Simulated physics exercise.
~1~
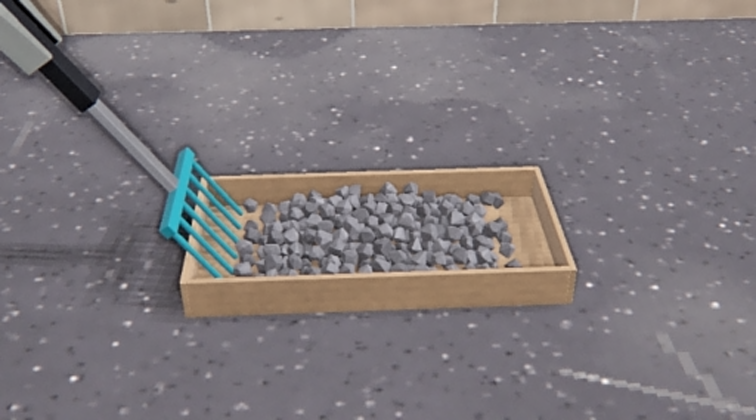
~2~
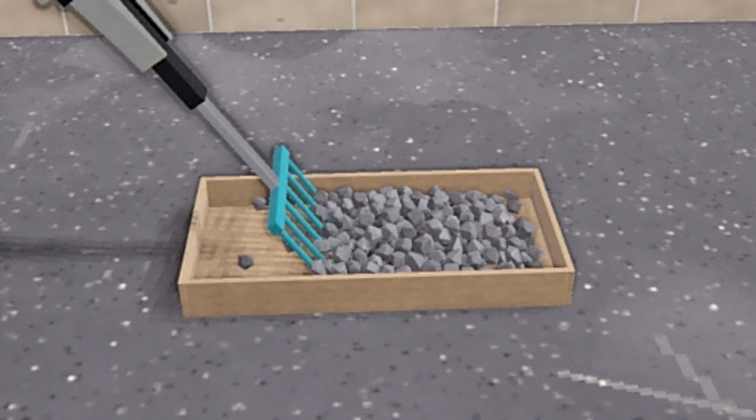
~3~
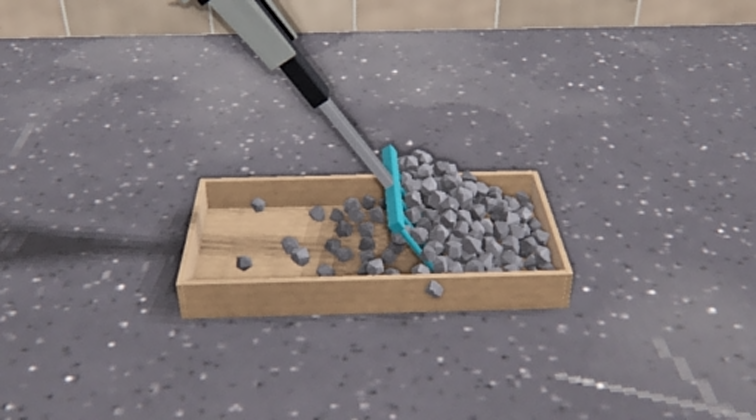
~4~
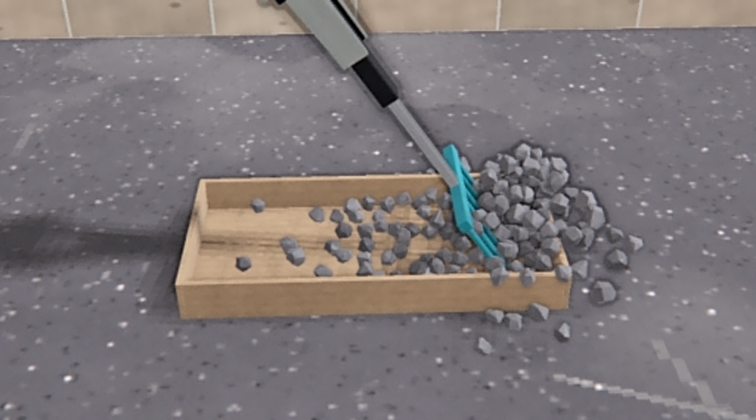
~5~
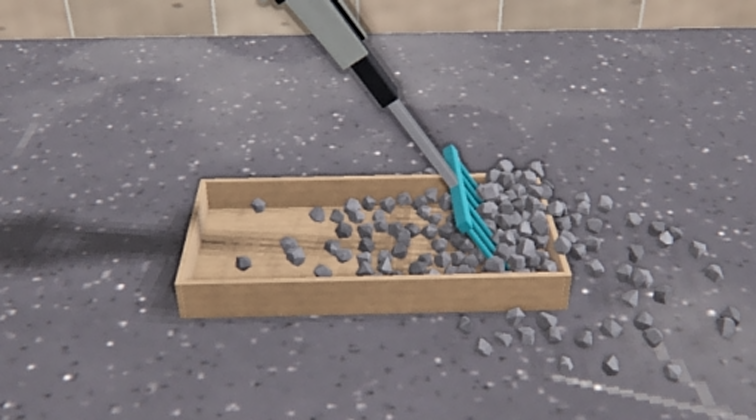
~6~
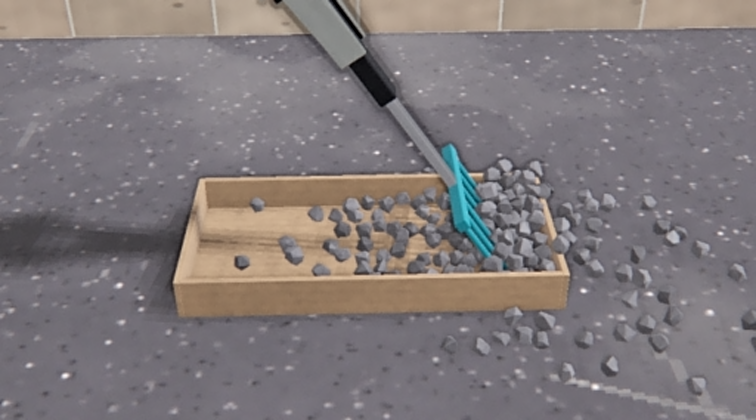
A gripper holding a teal fork stands at the left end of a shallow wooden trough, seen from above on a speckled grey floor before a tiled tan wall. Grey pebbles cover most of the trough's bottom. The fork sweeps right, bunching them into a heap and leaving a few stragglers behind. As it nears the right end, the heap rises above the rim and pebbles spill over the end and sides. The fork stops short of the right wall while the spilled ones scatter and settle on the floor, with most pebbles still inside the trough.
